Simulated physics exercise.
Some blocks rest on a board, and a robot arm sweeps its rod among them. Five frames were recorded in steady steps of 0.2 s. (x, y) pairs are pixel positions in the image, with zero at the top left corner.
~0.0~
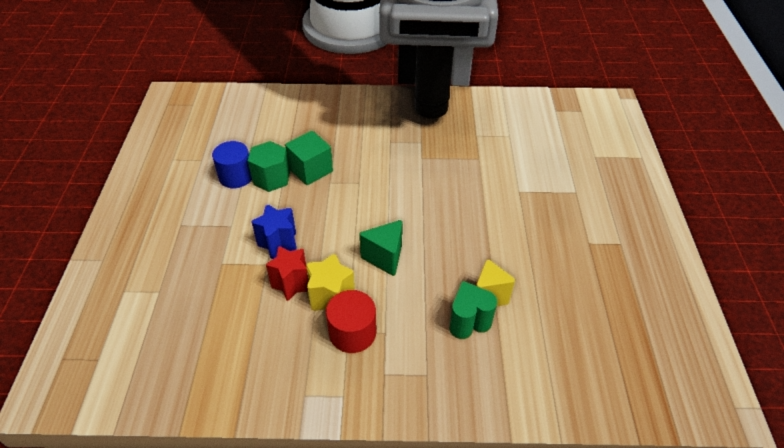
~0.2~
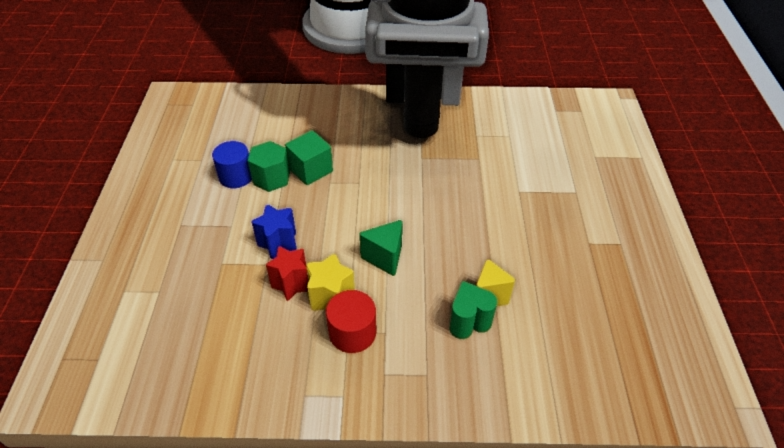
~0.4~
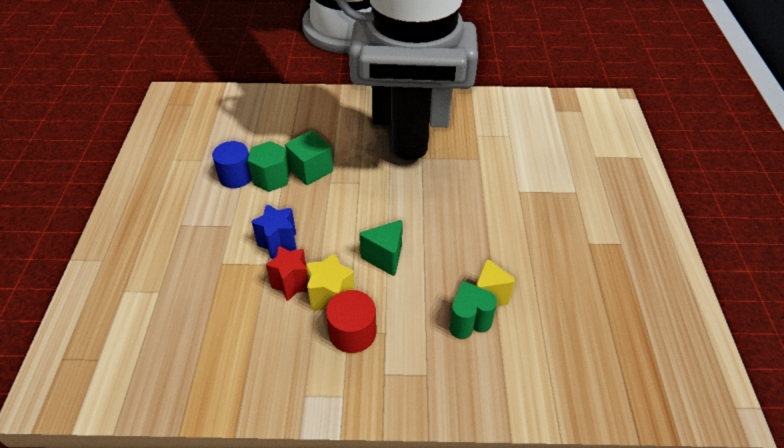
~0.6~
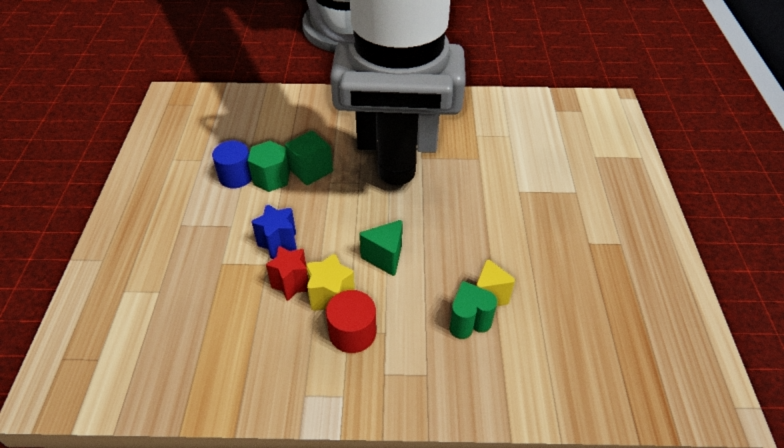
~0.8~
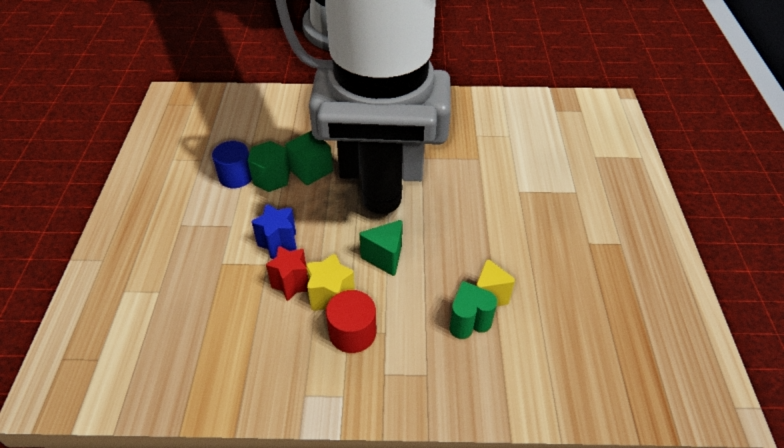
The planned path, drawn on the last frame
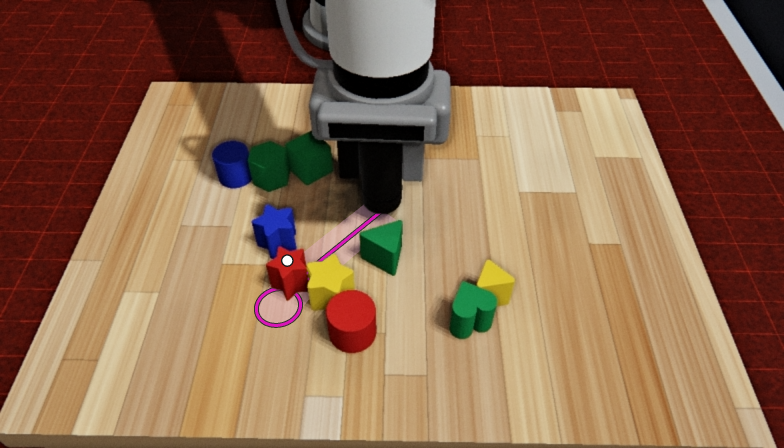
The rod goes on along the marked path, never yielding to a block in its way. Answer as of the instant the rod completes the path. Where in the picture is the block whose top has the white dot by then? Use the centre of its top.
I'd guess (232, 304).
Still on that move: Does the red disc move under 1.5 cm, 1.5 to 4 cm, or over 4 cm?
It travels less than 1.5 cm.
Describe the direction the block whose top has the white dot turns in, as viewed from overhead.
Viewed from above, clockwise.
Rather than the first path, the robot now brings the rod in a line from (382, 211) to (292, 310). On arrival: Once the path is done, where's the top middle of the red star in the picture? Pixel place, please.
I'd guess (251, 279).
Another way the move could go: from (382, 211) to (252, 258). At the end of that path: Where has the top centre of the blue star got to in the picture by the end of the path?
The blue star ends near (207, 239).
The drawn path runs from (382, 211) via (330, 253), ending at (279, 307); the dot is on the red star.
What follows on the original path. One third of the way, rod at (346, 230); nothing pushed yet.
Two thirds of the way, rod at (308, 261); red star at (273, 272).
At the end, rod at (276, 298); red star at (232, 304), turned 30° clockwise; yellow star at (323, 281), turned 45° anticlockwise; red disc not moved; green triangle not moved.
